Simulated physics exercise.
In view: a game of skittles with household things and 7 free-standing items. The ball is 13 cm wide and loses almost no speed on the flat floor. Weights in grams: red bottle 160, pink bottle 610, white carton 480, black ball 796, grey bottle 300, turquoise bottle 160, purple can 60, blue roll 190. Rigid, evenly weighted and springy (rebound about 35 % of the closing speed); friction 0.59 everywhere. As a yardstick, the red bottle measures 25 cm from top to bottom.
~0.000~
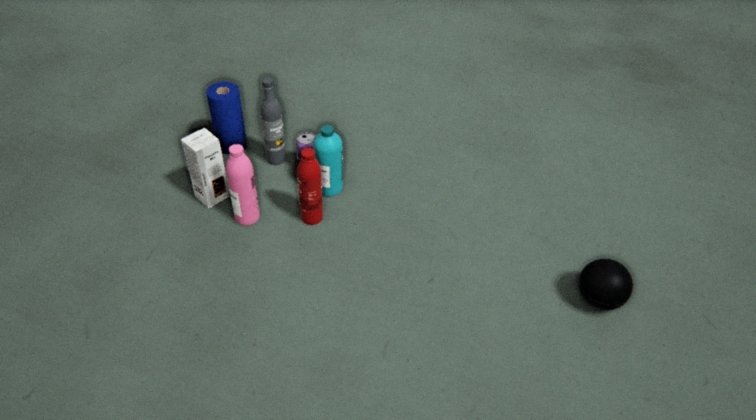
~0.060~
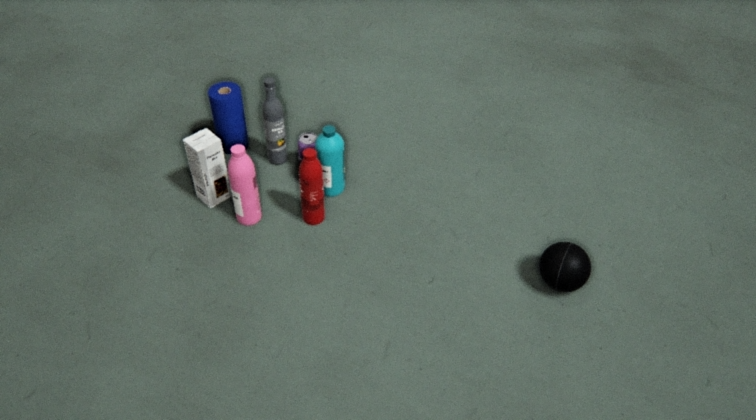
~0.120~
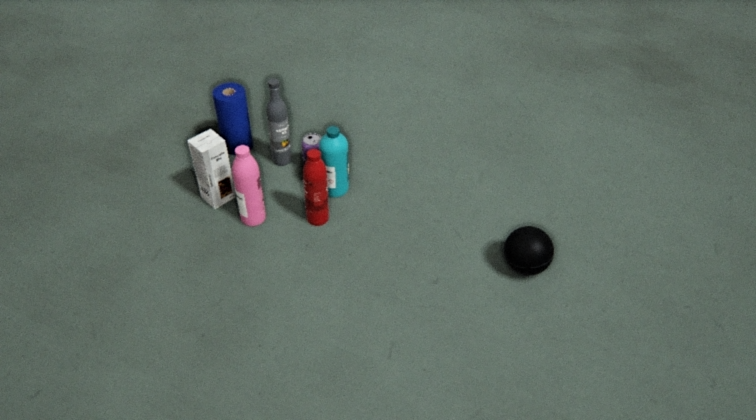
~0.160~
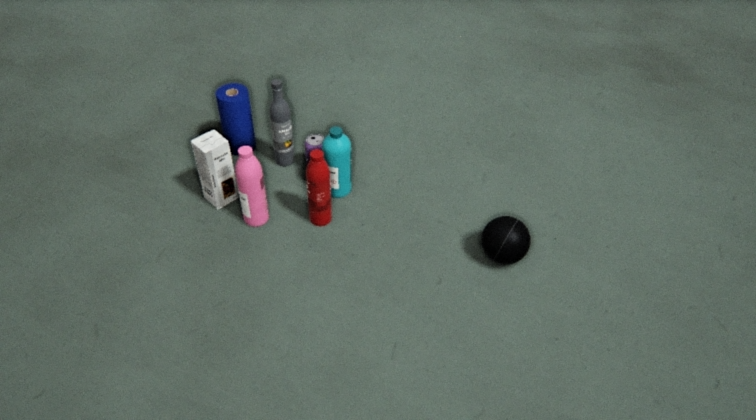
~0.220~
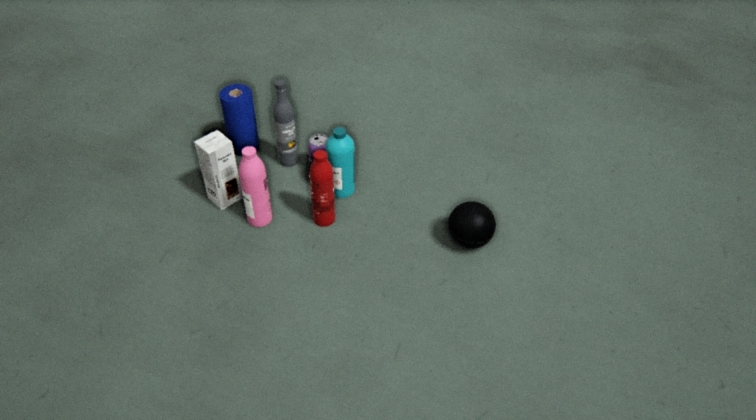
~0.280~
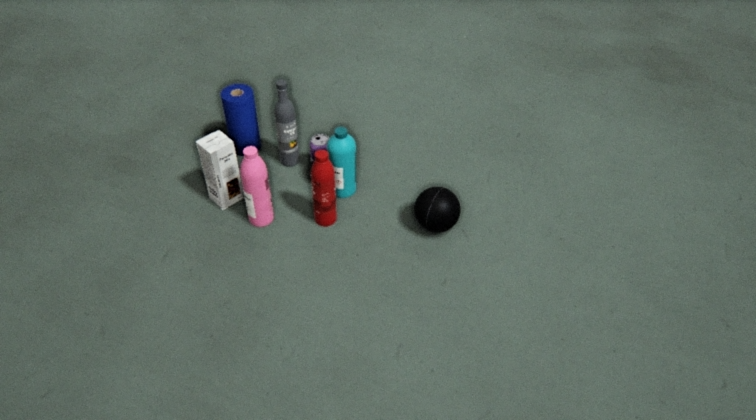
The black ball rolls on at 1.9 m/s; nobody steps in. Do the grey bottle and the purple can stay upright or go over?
The grey bottle tips over and the purple can tips over.
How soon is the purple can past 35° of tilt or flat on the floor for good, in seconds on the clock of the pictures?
Near 0.6 s.
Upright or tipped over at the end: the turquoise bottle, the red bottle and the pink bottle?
The turquoise bottle falls over; the red bottle is still upright; the pink bottle is still upright.
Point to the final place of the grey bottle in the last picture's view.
Around (304, 168).
Around 0.58 s, 94 cm rolled; black ball near (318, 156); purple can at 16° to upright near (297, 131); grey bottle at 6° to upright near (282, 121); turquoise bottle at 33° to upright.
Around 0.78 s, 105 cm rolled; black ball near (291, 141); purple can on its side near (277, 127); grey bottle at 5° to upright near (259, 113); turquoise bottle on its side.
Around 1.98 s, 104 cm rolled; black ball near (316, 124); purple can on its side near (278, 121); grey bottle on its side near (310, 156); turquoise bottle on its side.
Finally (4.0 s), on their side or leaning hard on the floor, grey bottle, turquoise bottle and purple can; the other 4 still in place (within 8 cm). Final places as that camera would see them, grey bottle near (304, 168), purple can near (280, 120).
